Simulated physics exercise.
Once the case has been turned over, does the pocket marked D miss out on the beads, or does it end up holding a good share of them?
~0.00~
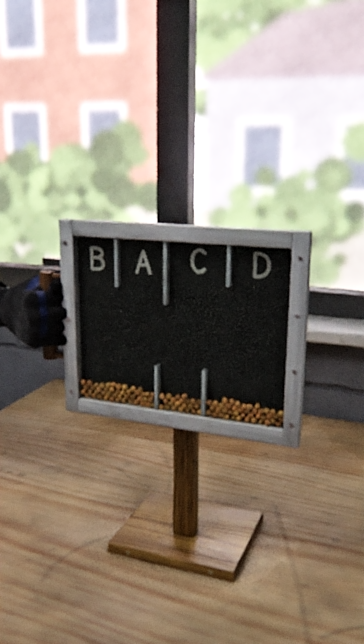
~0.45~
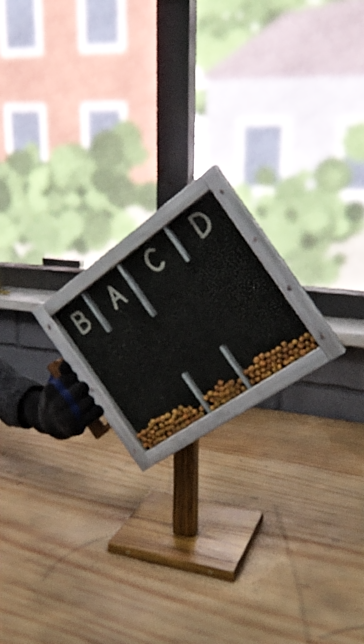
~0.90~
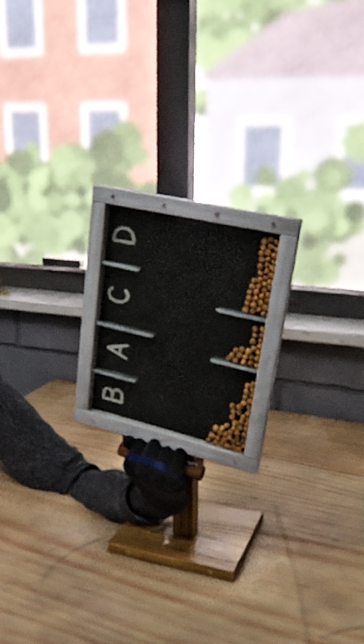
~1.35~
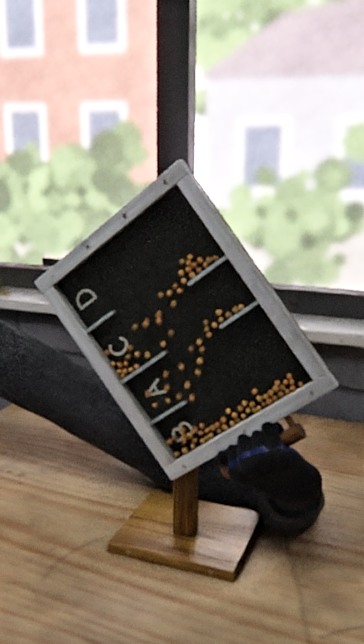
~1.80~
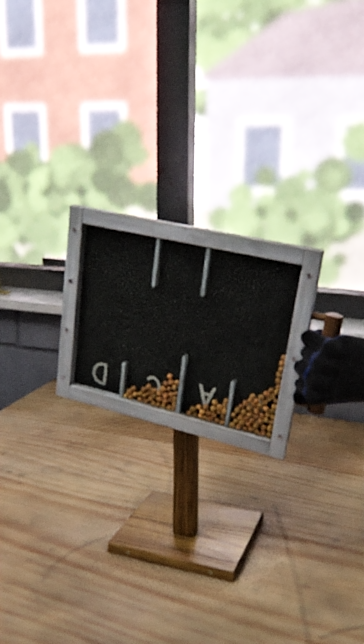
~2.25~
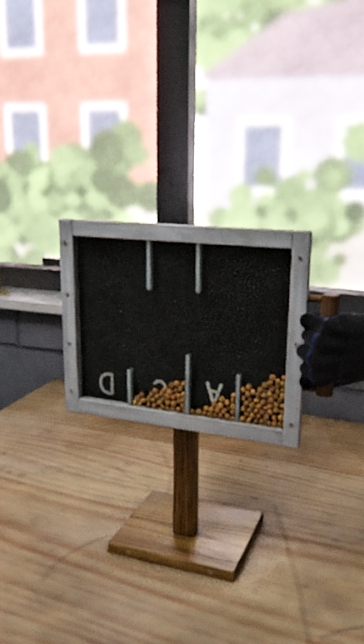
Pocket D misses out and ends up empty. The beads settle in pockets B, A and C, each of which holds a good share.
On a wooden tabletop before a window, seen from the front, a black display case with a pale grey frame stands on a brown wooden post. Small orange-brown beads lie along its bottom, and pockets lettered B, A, C and D line the top. A dark-gloved hand at the left turns the case counterclockwise, and the beads gather along the edge swinging up at the right. As the turning continues, they spill past the dividers towards the lettered pockets. The case ends upside down, with beads heaped in B at the right, more in A and C, and D empty.
